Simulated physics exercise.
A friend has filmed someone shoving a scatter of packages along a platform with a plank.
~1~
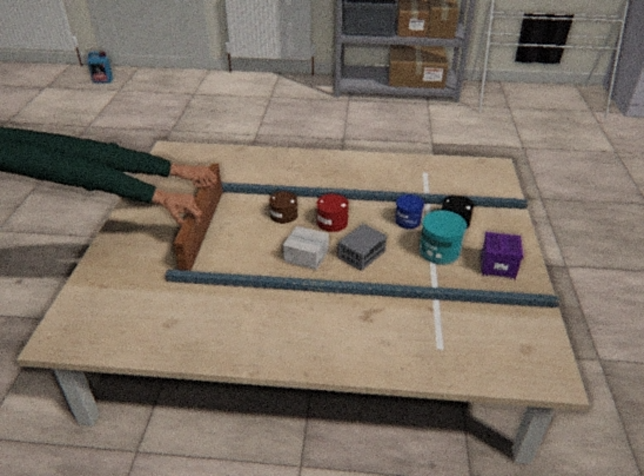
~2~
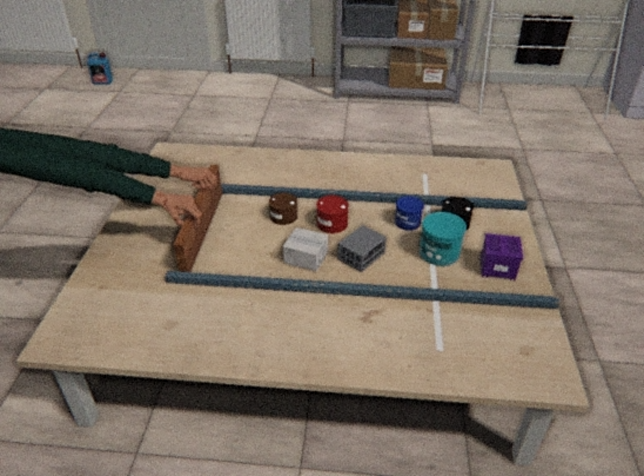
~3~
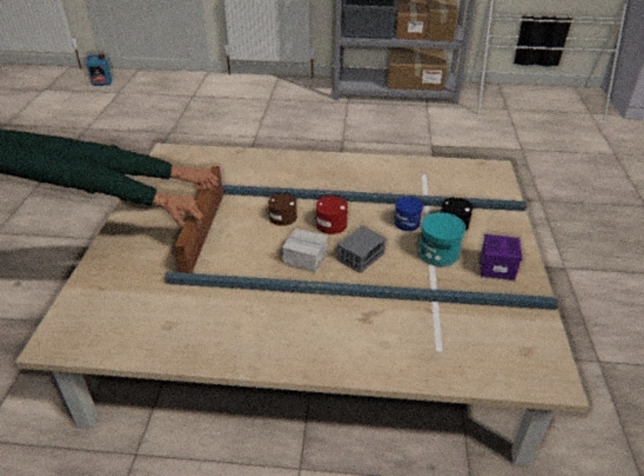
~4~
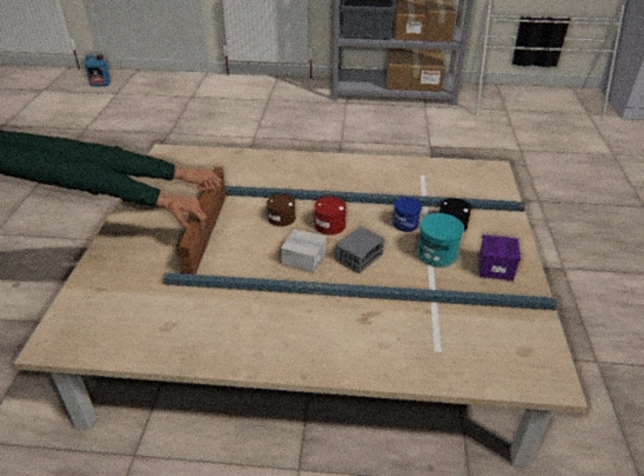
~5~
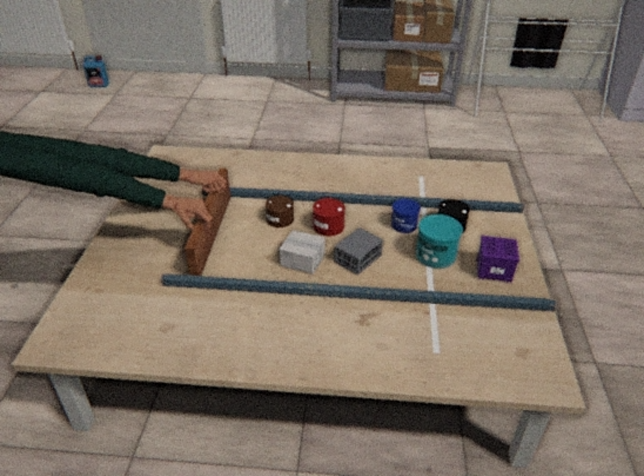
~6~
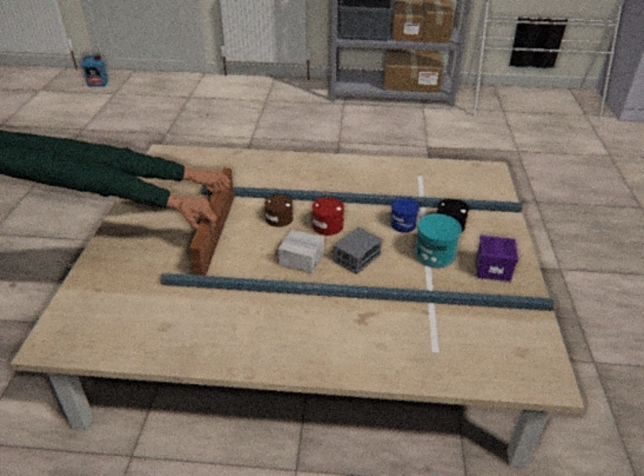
Two hands slide a wooden plank slightly right toward unmoving, colourful containers on a table.
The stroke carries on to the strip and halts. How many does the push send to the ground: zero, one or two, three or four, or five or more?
Outcome: The number that fall off is zero.
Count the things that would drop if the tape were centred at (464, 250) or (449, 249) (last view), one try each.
The counts: 2 and 1.
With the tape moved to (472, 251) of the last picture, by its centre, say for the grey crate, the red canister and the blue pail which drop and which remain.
The grey crate does not fall, the red canister remains up, the blue pail holds on.
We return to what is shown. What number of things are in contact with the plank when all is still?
That makes 2.
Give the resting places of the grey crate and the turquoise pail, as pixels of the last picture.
First (479, 255), then (516, 246).
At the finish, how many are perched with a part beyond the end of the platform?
That would be 1.
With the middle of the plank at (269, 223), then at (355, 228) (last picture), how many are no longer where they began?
The counts are 1 and 6.
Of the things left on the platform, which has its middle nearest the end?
The purple tote ends nearest.
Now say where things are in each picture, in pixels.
The first frame shows purple tote (501, 255); black canister (457, 213); turquoise pail (442, 238); plank (201, 215); tape (431, 245).
The second frame shows black canister (456, 214); red canister (332, 214).
The third frame shows turquoise pail (441, 240); brown canister (283, 210).
The fourth frame shows purple tote (499, 258); plank (205, 219).
The fifth frame shows black canister (453, 217); white parcel (303, 252).
The sixth frame shows purple tote (496, 259); black canister (452, 216); turquoise pail (437, 241); plank (215, 220); tape (426, 248).
Soon after, none off yet; purple tote at rest near (496, 259); black canister at rest near (452, 216); turquoise pail at rest near (437, 241).
Then, none off yet; purple tote moved a little near (513, 263); black canister moved a little near (457, 216); turquoise pail moved about its own width near (478, 244).
At rest, the number that fall off is zero.
